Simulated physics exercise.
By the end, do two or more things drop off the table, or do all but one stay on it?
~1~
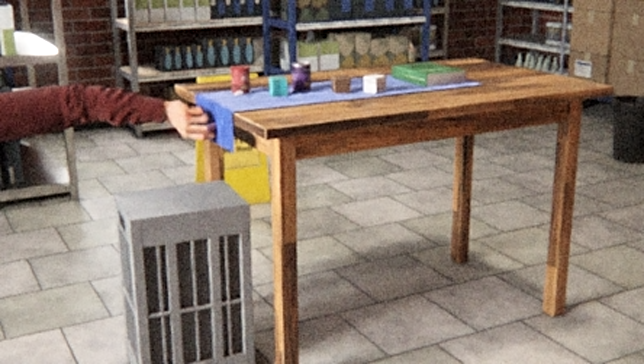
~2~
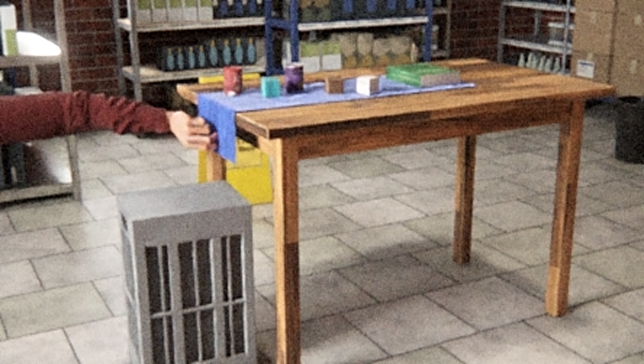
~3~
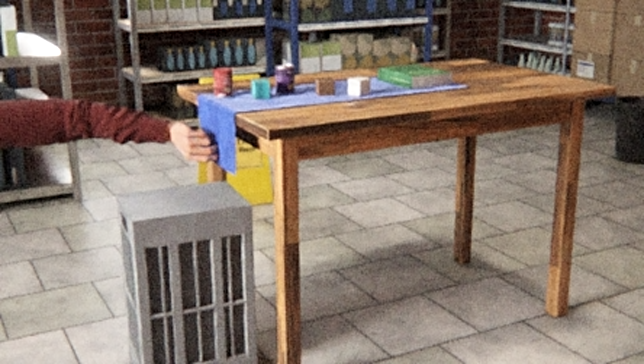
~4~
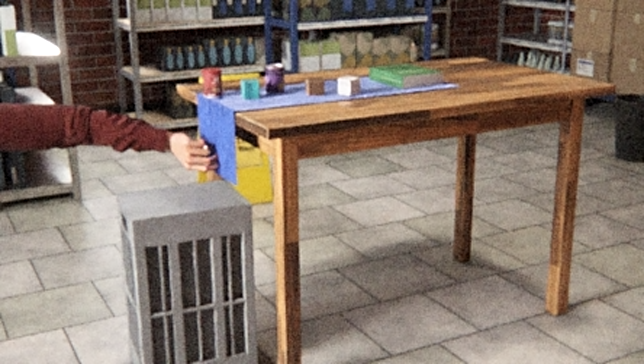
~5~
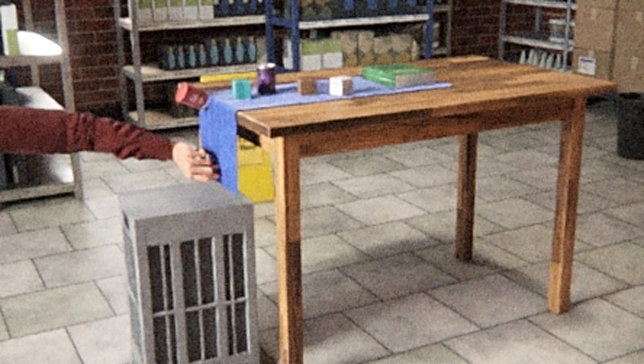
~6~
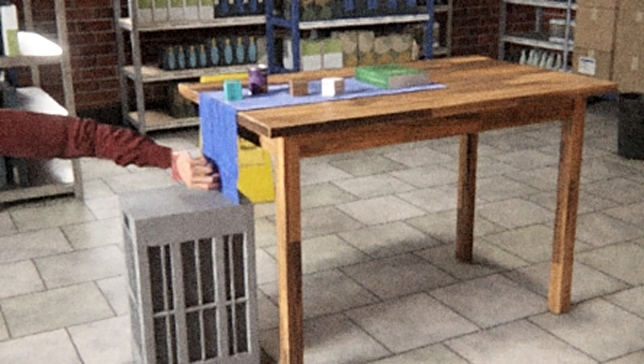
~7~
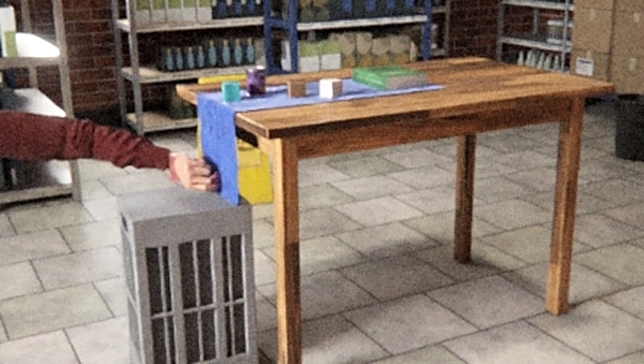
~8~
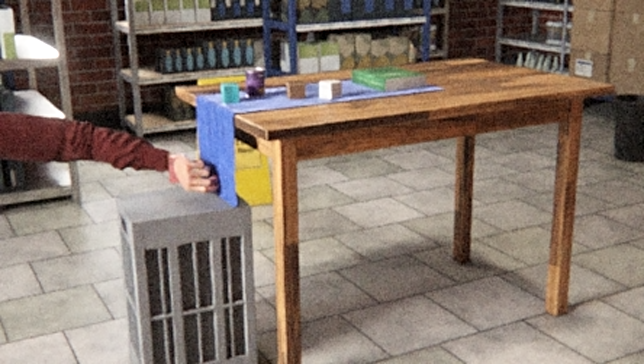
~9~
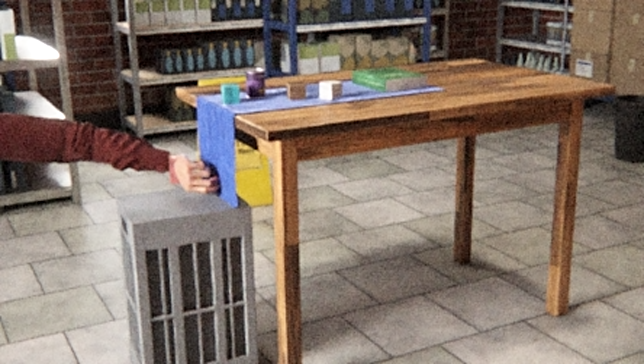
All but one stay on the table. Only the red can goes over the edge, while the cubes and the purple can remain on the runner.
